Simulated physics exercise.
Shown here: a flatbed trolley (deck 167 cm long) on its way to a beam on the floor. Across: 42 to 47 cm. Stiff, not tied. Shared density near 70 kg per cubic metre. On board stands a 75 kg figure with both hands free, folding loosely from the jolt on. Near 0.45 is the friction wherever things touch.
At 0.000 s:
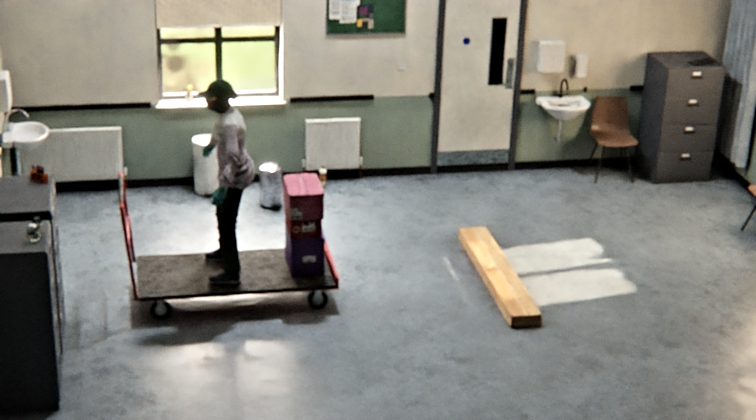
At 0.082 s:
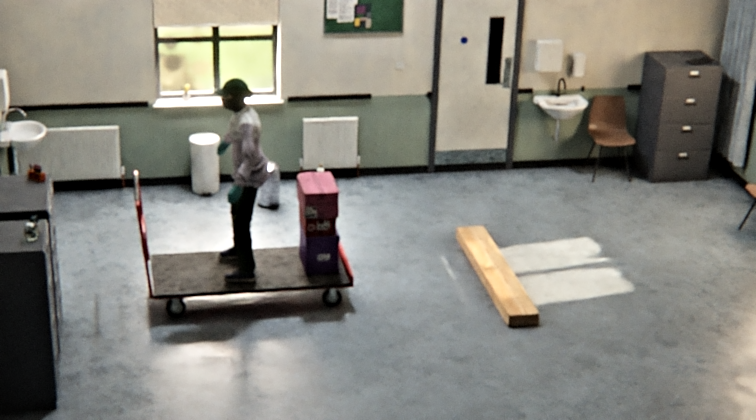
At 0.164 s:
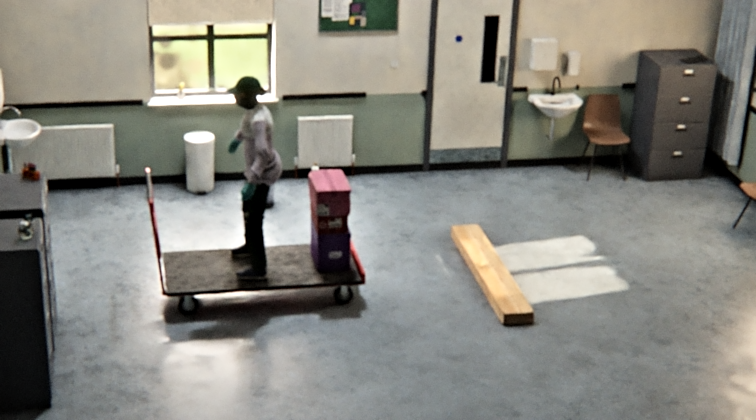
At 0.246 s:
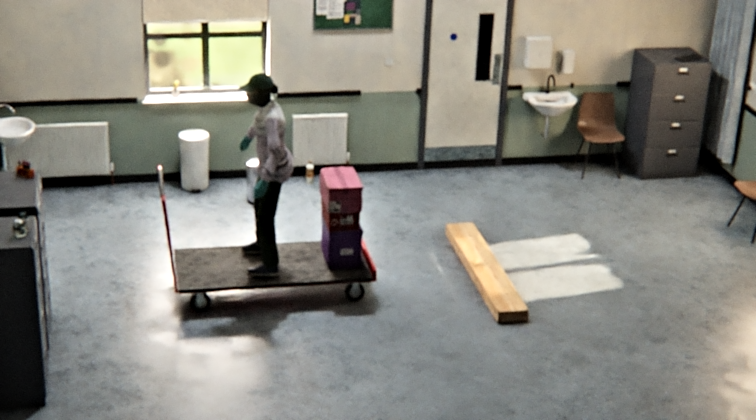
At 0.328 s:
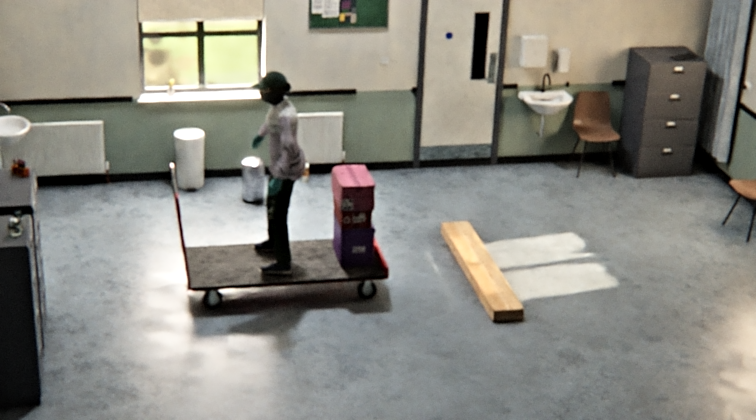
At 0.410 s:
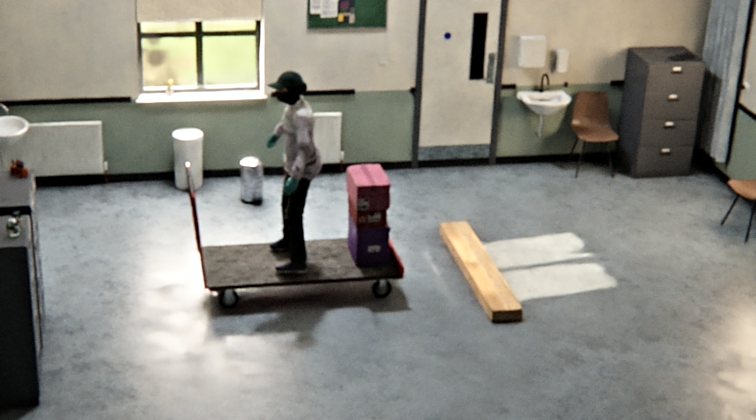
In this clip, a figure in a dark cap stands on a flatbed trolley behind stacked red and purple parcels as it rolls steadily right across a grey floor, drawing nearer to a wooden beam lying there.
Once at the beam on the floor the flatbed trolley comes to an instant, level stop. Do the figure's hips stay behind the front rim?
Outcome: Over the edge.
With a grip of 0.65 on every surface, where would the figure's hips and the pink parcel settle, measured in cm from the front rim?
Both go past the rim: Hips by 60, pink by 130.
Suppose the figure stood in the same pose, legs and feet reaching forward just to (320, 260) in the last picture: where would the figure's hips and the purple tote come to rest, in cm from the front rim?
In that case the hips land 20 cm beyond the rim and the purple one 20 cm behind.
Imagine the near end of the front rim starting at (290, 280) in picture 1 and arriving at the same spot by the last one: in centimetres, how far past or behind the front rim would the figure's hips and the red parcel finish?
Hips: 70 cm past; red: 110 cm past.
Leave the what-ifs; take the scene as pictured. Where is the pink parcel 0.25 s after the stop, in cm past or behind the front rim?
About 15 cm past the rim.
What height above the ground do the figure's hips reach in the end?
Around 10 centimetres high.
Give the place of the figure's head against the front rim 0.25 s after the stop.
About 50 cm behind the front rim.
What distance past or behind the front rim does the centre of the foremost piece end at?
Result: Centre approx. 160 cm past the front rim.
After 0.83 s the deck stops.
After 1.38 s the figure's hips are 20 cm past the rim, near (499, 210) in the last picture's view.
After 1.83 s the figure's hips are 50 cm past the rim, near (528, 242) in the last picture's view.
Final state at 3.5 s, past the rim, red parcel, pink parcel, purple tote and the figure's hips; nothing is left behind it.
